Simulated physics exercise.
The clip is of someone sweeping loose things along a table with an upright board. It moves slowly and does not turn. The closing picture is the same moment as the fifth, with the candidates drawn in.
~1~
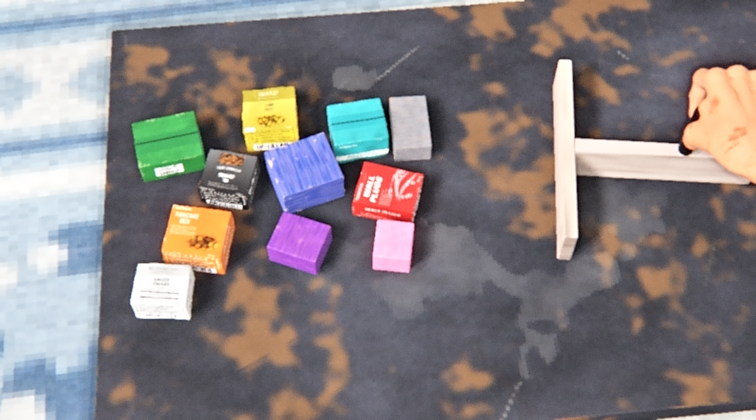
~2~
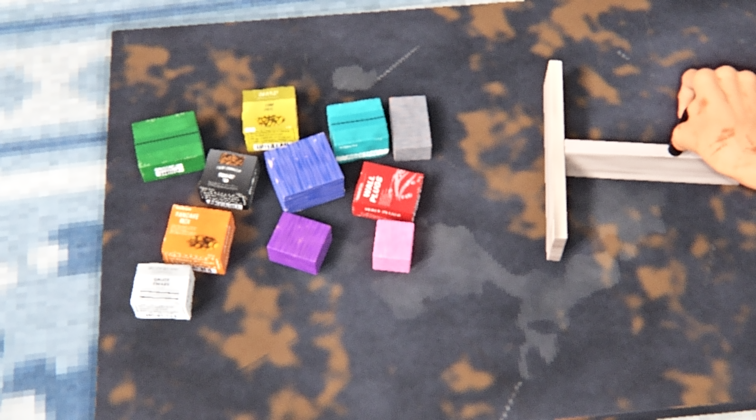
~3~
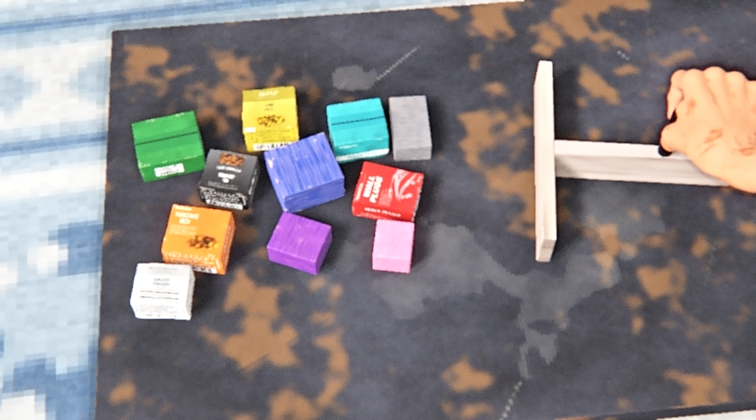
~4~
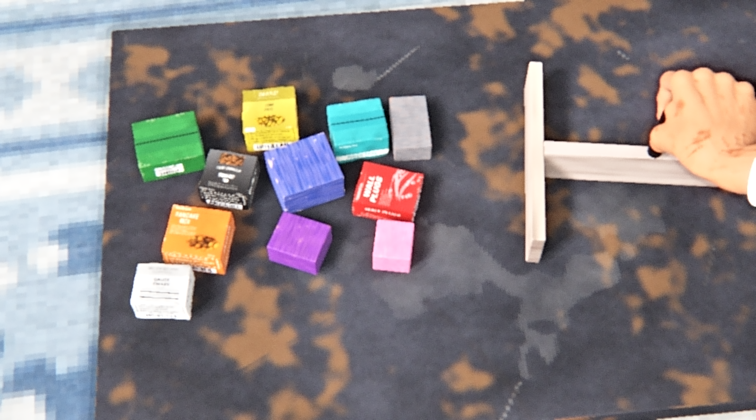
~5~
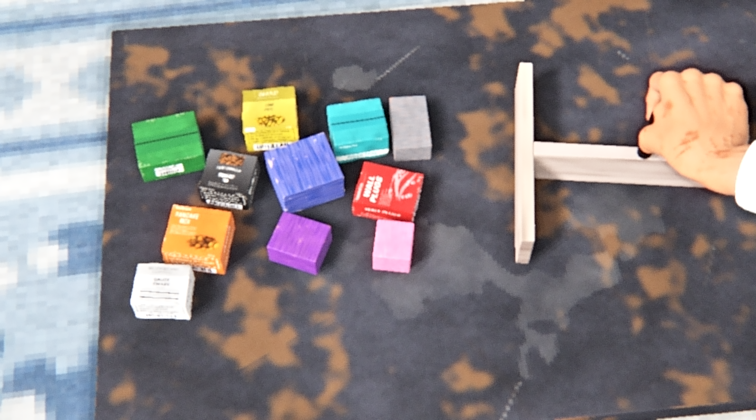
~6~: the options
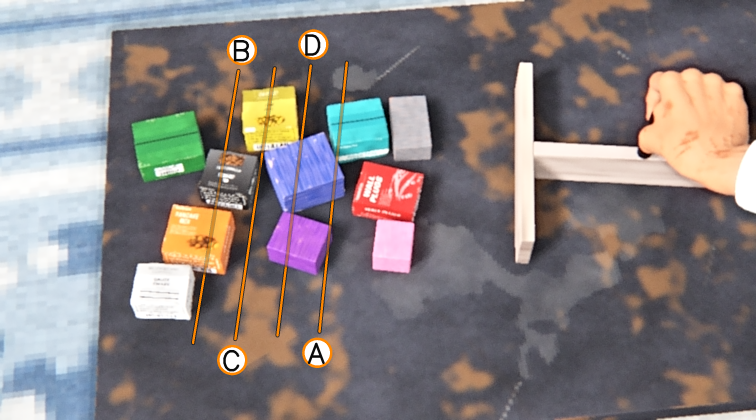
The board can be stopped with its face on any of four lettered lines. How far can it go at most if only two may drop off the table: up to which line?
No farther than C.
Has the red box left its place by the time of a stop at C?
By then, yes.
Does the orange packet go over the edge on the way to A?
No.
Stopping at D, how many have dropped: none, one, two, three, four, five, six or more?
In all, none.
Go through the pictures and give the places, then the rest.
In the first frame, turquoise box (358, 131); purple block (300, 243); yellow box (271, 119).
In the second frame, board (558, 145); white box (164, 291).
In the third frame, board (547, 145); green box (170, 147).
In the fourth frame, board (537, 146); pink block (393, 246).
In the fifth frame, board (527, 147); red box (388, 195); grey block (410, 128); turquoise box (358, 131).
On the marked copy, A at (334, 187); B at (217, 197); C at (256, 193); D at (295, 190).
With C. Early on, board (431, 155); white box (164, 291); green box (170, 147).
Further on, board (333, 163); green box (155, 140); white box (157, 301).
At the end, board (258, 169); green box over the edge; black packet over the edge; two fallen.
As for the rest, A is within the limit but short; B drops four; D is within the limit but short.
